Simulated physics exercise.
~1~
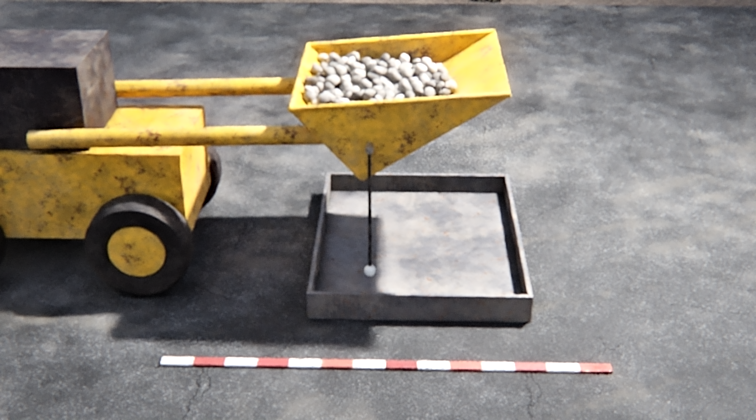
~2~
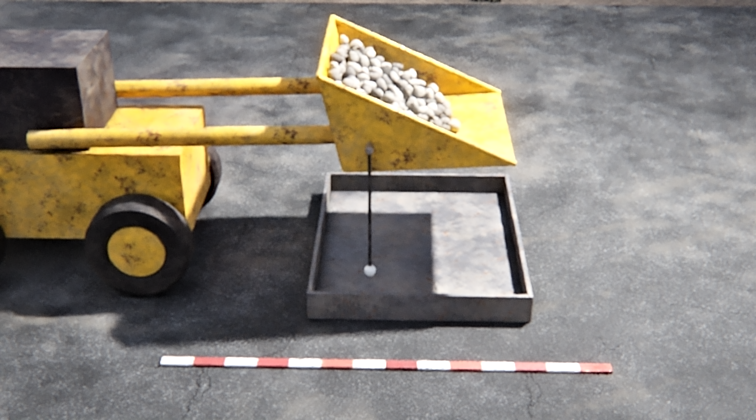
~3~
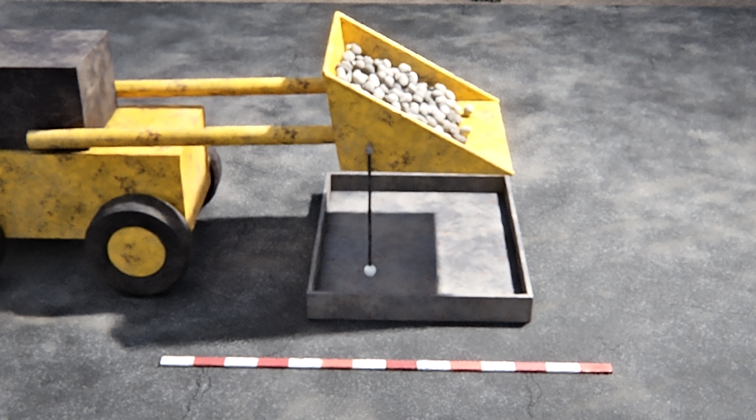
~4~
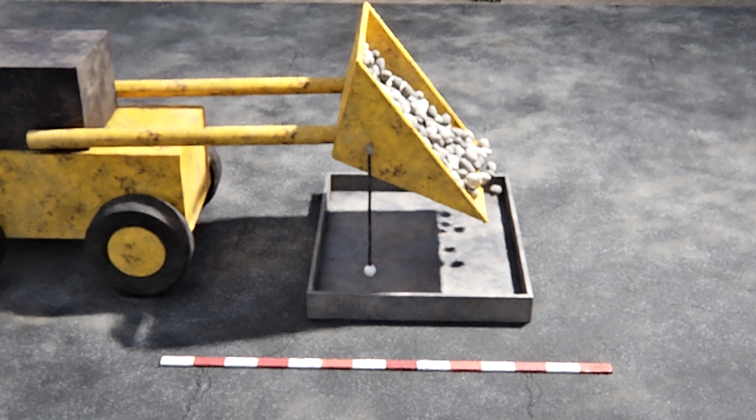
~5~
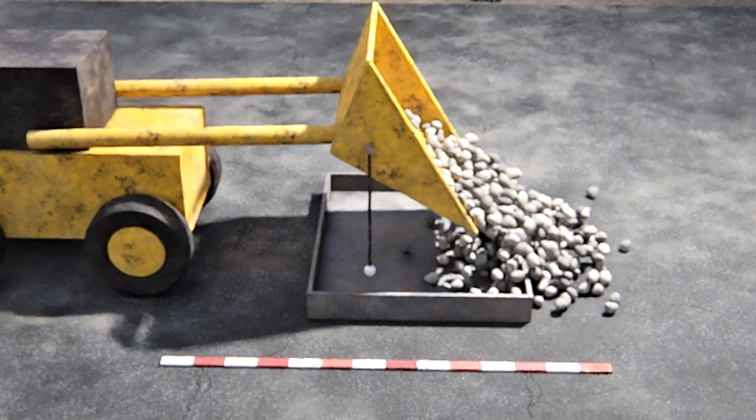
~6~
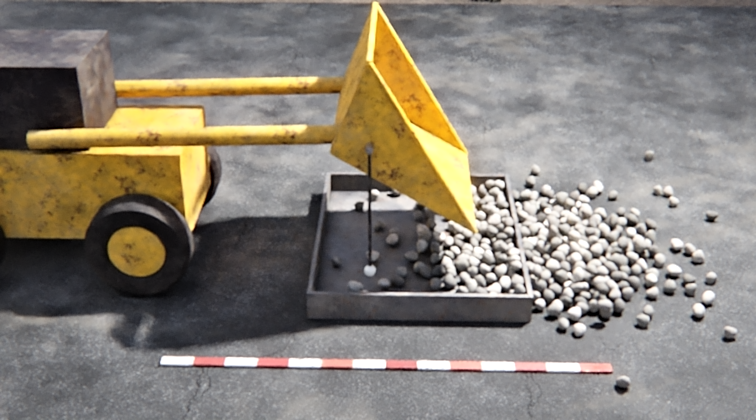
A yellow loader's bucket, heaped with smooth grey stones, starts out nearly level above a shallow square tray on a dark floor, with a red and white striped strip in front. The bucket tips forward to the right, and the stones stay inside at first. As it tilts more steeply, the stones slide to the front lip and begin to drop. They then pour out in a thick stream, landing both in the tray and past its right edge. At the end the bucket hangs steeply tilted and empty, with some stones in the tray and more scattered across the floor to the right.
